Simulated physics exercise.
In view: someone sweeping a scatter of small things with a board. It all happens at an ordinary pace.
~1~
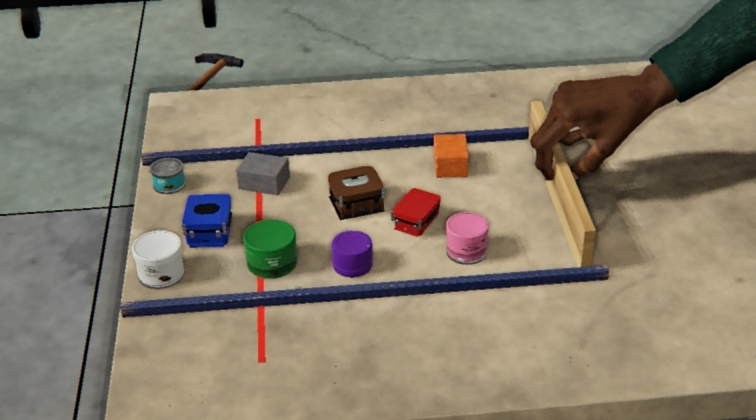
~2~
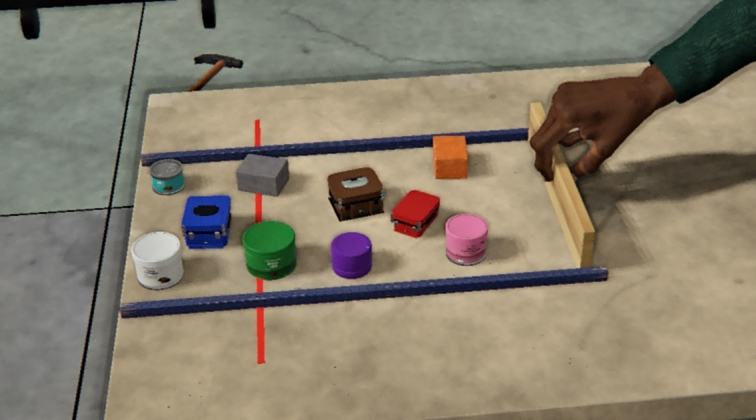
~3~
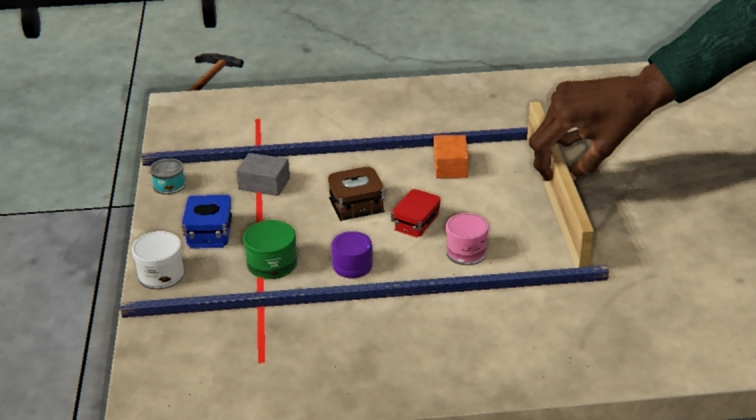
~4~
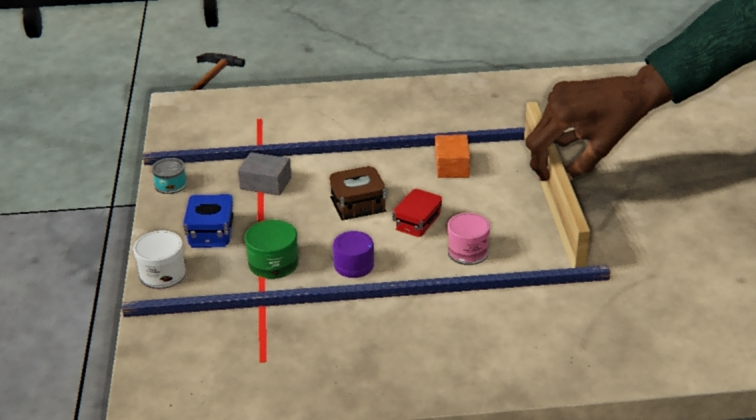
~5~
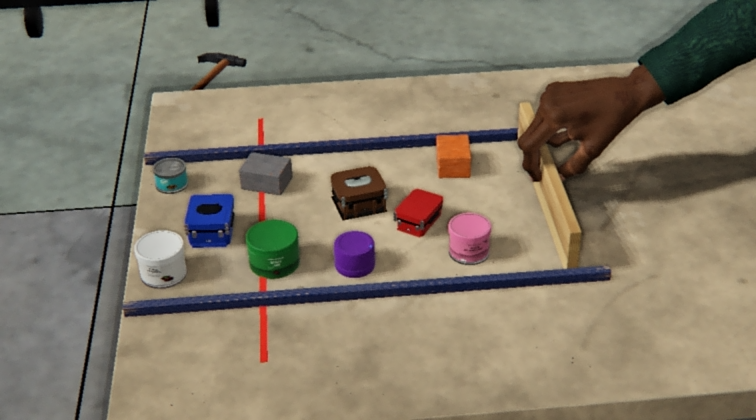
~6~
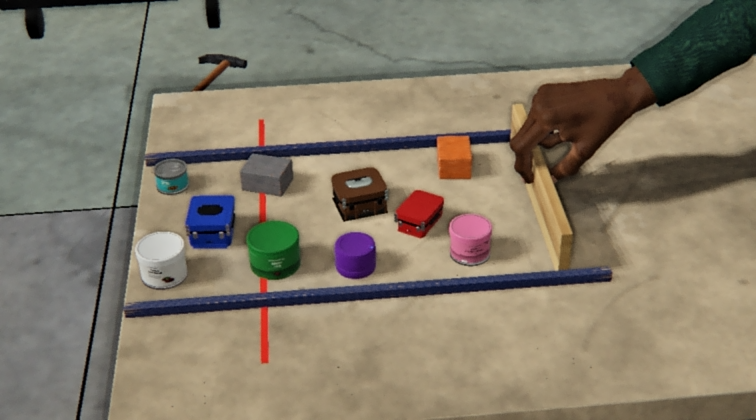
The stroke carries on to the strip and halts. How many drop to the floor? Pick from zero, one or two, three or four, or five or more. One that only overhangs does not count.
The number that fall off is zero.
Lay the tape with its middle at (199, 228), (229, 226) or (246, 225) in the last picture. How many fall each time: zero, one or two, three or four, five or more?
One after another: Three or four; 1 or 2; no fall at all.
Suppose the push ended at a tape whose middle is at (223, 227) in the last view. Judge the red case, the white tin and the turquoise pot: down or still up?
The red case holds on; the white tin is lost; the turquoise pot tumbles off.
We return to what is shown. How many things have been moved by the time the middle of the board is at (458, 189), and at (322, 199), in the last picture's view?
2 and 7.
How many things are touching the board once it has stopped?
In contact: 5.
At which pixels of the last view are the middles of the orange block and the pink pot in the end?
The orange block at (246, 172), the pink pot at (242, 250).
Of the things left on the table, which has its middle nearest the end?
Foremost is the white tin.
Soon after, none off yet; turquoise pot at rest near (171, 177); white tin at rest near (162, 261); blue case at rest near (212, 222).
At rest, the number that fall off is zero.
